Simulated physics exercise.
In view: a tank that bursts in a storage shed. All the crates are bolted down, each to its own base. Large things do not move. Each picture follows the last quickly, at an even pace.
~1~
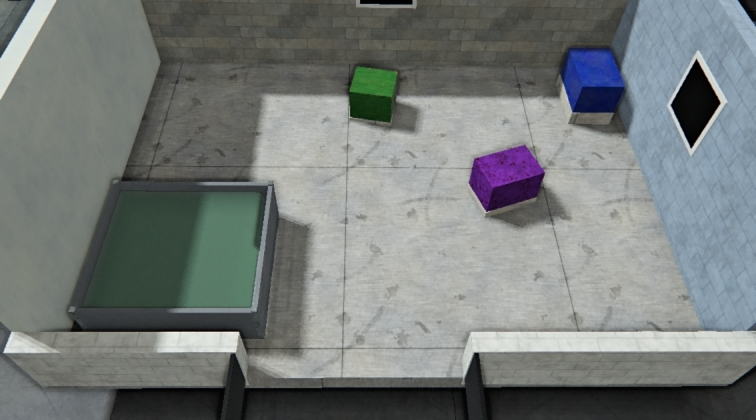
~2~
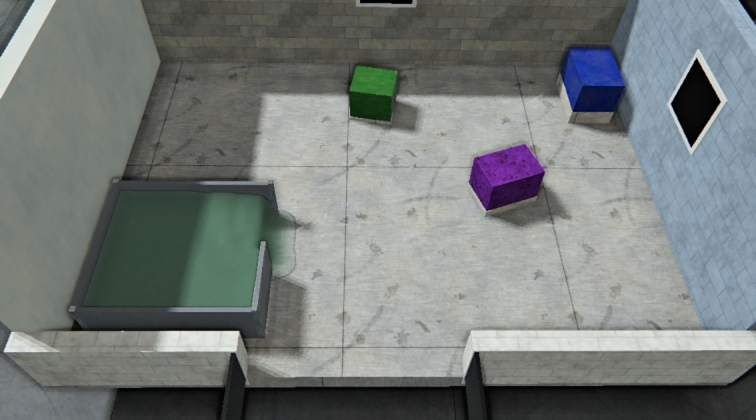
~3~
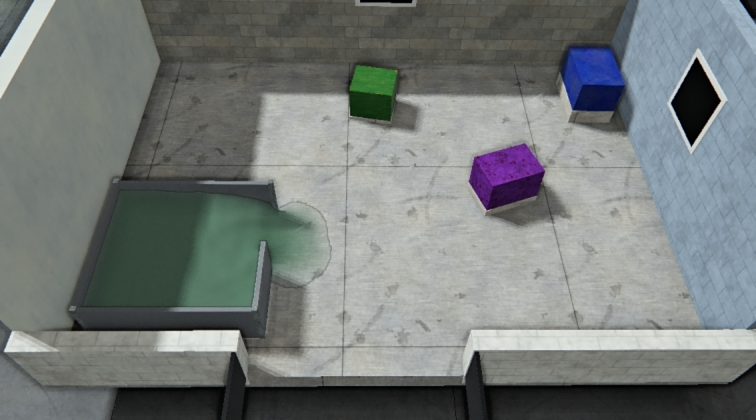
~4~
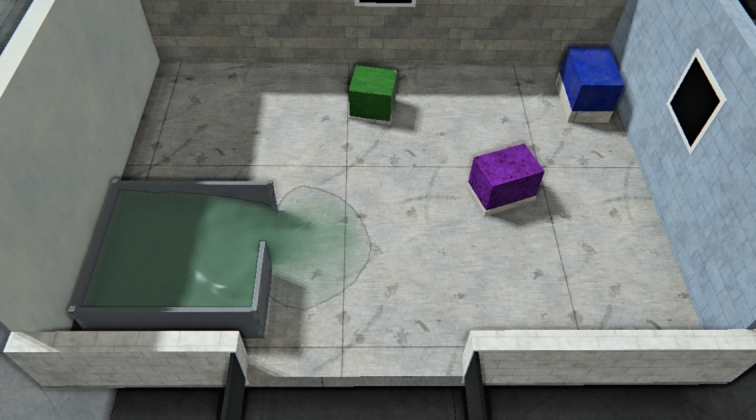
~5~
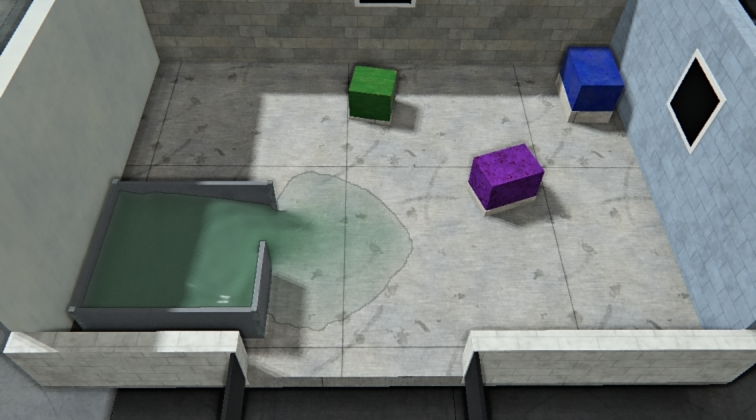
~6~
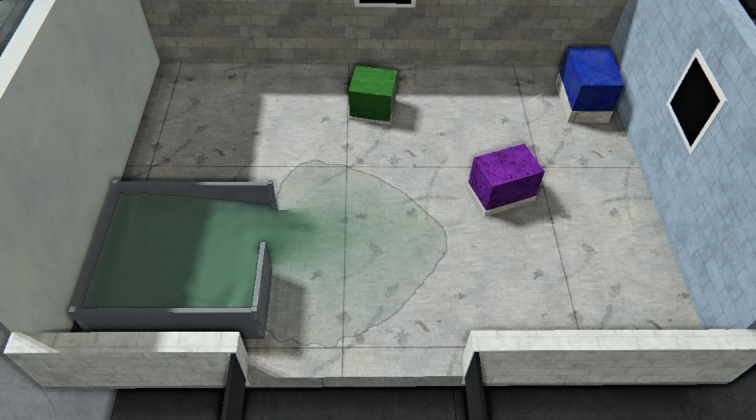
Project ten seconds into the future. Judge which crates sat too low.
The blue crate was not too low. The purple crate was too low. The green crate was too low.
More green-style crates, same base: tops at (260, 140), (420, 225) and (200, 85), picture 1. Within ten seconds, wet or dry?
As listed: Keeps dry, ends up wet, stays dry.
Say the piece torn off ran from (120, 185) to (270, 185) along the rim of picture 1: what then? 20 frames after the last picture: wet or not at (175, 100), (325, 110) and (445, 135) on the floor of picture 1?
One by one, they turn out drenched, drenched and drenched.
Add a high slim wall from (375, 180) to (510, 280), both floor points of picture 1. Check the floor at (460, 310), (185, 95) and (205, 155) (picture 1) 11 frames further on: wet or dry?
Outcome by spot, in order - watered, unwatered, unwatered.
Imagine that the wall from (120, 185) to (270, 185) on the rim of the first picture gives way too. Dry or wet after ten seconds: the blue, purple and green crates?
My take: Blue is untouched, purple is untouched and green gets flooded.
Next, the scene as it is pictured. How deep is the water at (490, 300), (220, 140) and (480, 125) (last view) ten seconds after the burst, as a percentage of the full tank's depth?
My figures are about 10, 2 and 10 percent.
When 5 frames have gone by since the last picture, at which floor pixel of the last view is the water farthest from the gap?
By then the tip should be at about (571, 217).
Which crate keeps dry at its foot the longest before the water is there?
I'd go with the blue-painted one.
A moment on, water covers 30 % of the floor; the blue crate not reached, the purple crate water round its plinth, the green crate not reached.
Next, water covers 45 % of the floor; the blue crate water round its plinth, the purple crate water round its plinth, the green crate water round its plinth.
Then, water covers 60 % of the floor; the blue crate water round its plinth, the purple crate water round its plinth, the green crate water round its plinth.
Later, water covers 60 % of the floor; the blue crate water round its plinth, the purple crate water round its plinth, the green crate water round its plinth.
In the end, water covers 80 % of the floor; the blue crate stayed above the water, the purple crate was topped, the green crate was topped.
